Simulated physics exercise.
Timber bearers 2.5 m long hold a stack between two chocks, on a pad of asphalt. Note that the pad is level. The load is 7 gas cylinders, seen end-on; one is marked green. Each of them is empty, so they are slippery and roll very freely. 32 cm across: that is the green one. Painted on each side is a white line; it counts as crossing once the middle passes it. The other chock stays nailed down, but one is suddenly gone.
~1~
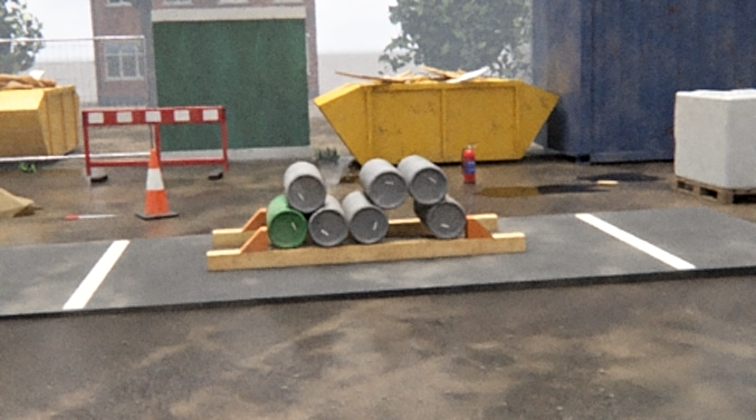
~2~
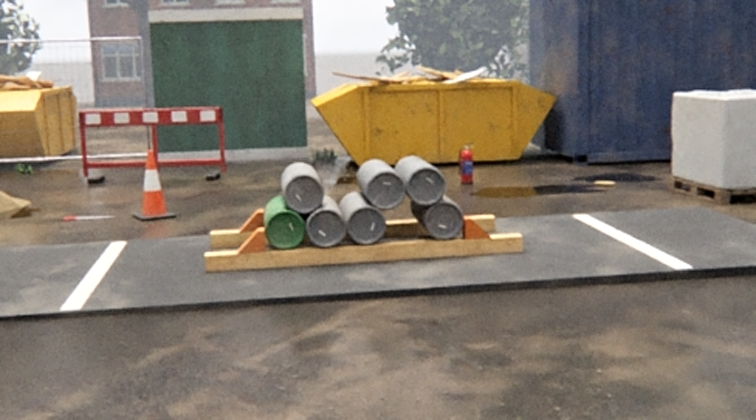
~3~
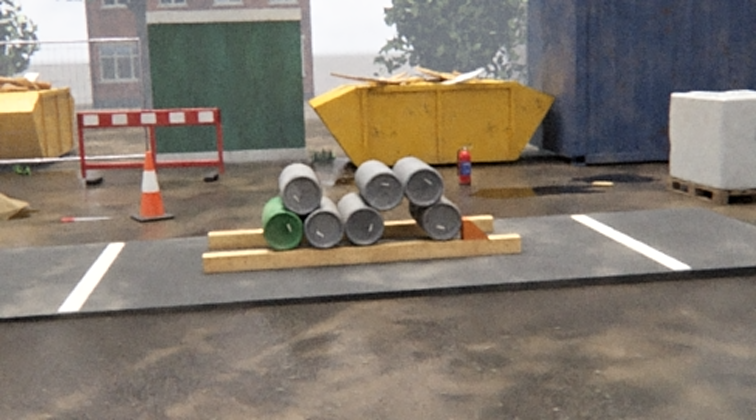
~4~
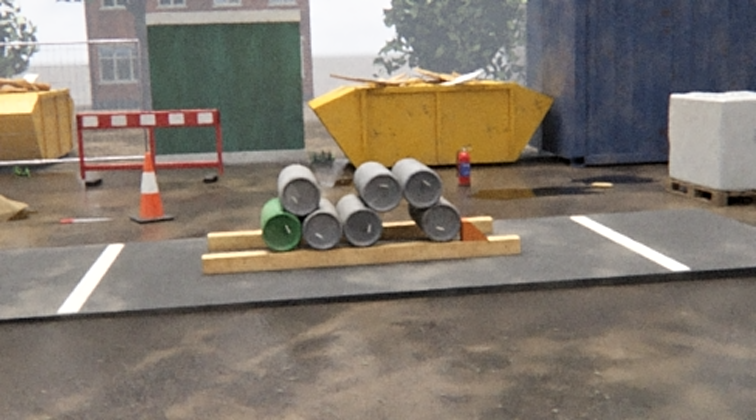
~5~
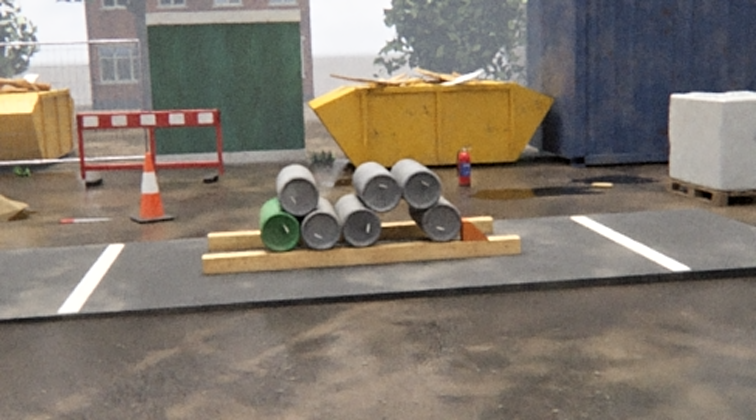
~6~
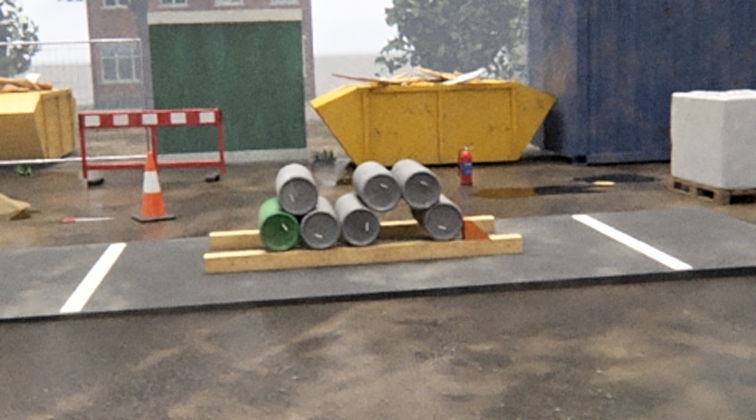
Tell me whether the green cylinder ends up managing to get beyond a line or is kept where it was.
It manages it.
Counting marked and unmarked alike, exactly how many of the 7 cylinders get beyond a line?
4 in total.
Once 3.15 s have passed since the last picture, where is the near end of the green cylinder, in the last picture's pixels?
Near (83, 261).
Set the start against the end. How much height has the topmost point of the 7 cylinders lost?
Roughly 30 cm.
Another 1.3 s on from the last picture, green is on the bearers, 5 cm from the bearers' left end, rolling left; 0 over a line so far.
Another 3.2 s on from the last picture, green is past the left line; 2 over a line so far.
In the end (9.6 s after the last picture), green is past the left line; 4 over a line so far.
